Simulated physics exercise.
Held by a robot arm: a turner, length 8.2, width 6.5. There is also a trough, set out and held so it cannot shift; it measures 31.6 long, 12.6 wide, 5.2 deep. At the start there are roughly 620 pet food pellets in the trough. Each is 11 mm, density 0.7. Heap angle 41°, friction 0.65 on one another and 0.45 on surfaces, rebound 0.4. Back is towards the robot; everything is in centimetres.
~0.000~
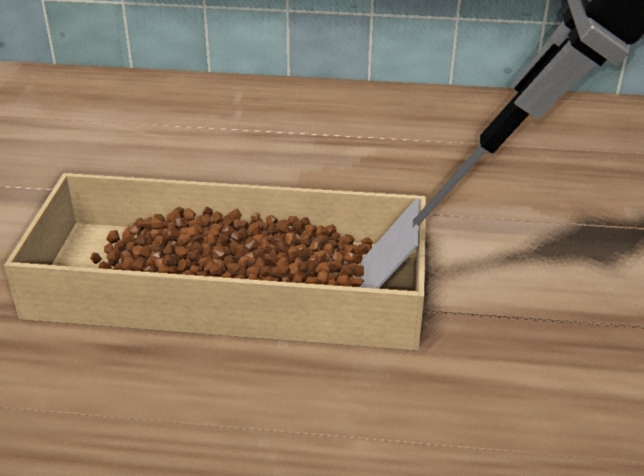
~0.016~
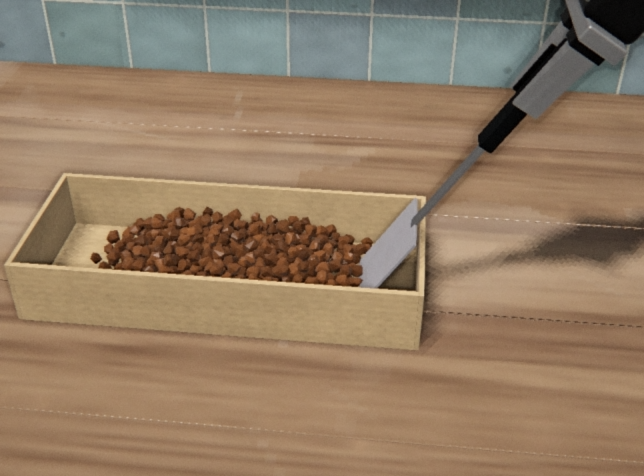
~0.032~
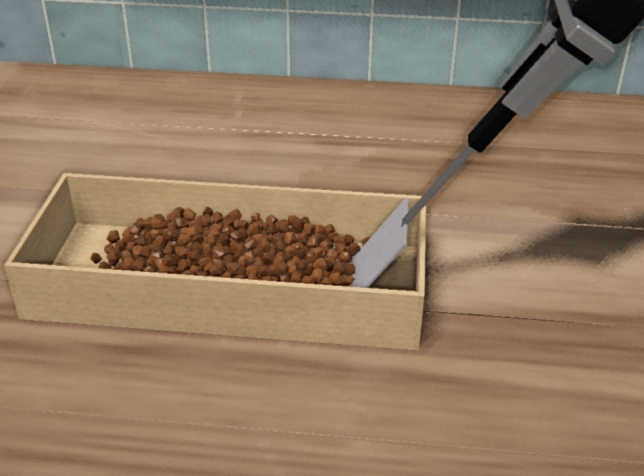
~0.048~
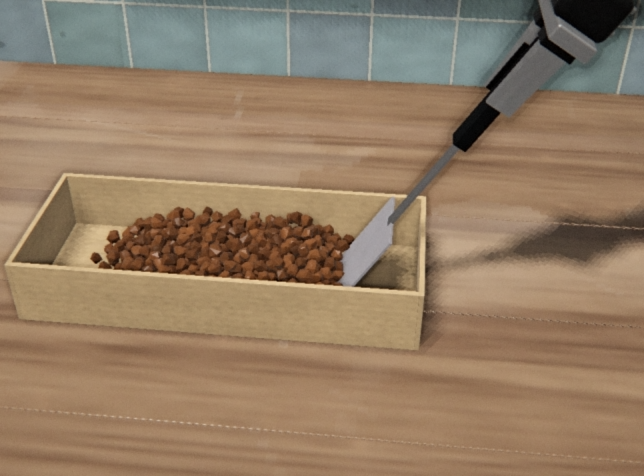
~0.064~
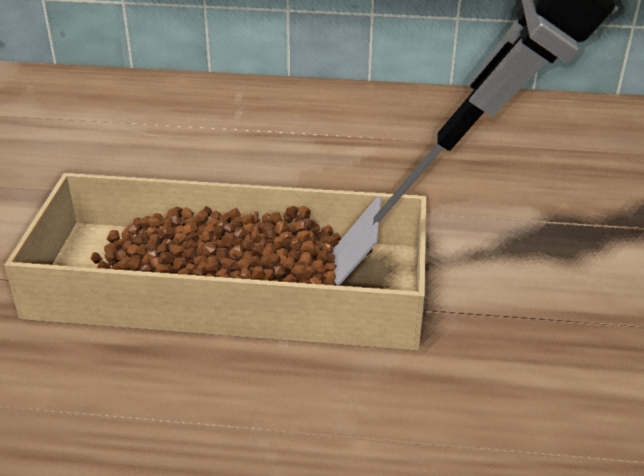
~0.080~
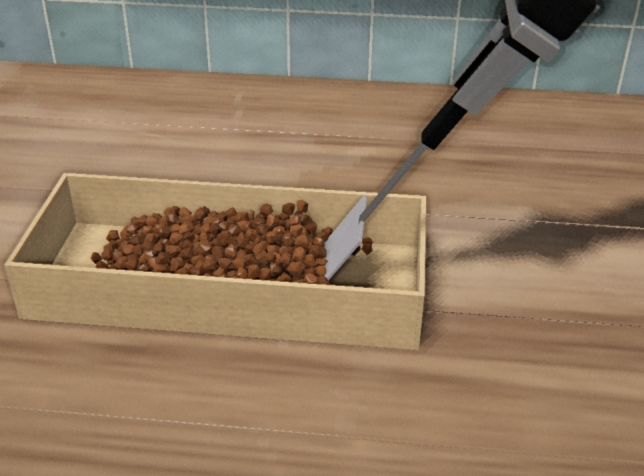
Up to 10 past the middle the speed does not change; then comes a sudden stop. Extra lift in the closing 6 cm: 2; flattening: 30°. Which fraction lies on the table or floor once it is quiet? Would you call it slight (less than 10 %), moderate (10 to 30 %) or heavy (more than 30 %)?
I would call it slight.
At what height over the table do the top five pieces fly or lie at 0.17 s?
Roughly 7 cm above the table.
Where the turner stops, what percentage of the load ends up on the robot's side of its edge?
Some 50 per cent of the load.
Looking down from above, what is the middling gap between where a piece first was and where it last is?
Somewhere about 7 centimetres, I'd say.
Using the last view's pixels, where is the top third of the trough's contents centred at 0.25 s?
It is centred close to (149, 233).
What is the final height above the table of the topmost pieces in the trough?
It reaches roughly 7.0 cm.
After 0.17 s, sloping 58°, highest piece 7 above the table; 621 in the trough.
After 0.25 s, sloping 50°, highest piece 8 above the table; 621 in the trough.
After 0.49 s, sloping 28°, highest piece 7 above the table; 609 in the trough, 9 on the table or floor, 3 on the blade or in flight.
After 1.54 s, sloping 28°, highest piece 7 above the table; 609 in the trough, 12 on the table or floor.
In the end, 609 in the trough, 12 on the table or floor. That is 2 % on the table or floor.
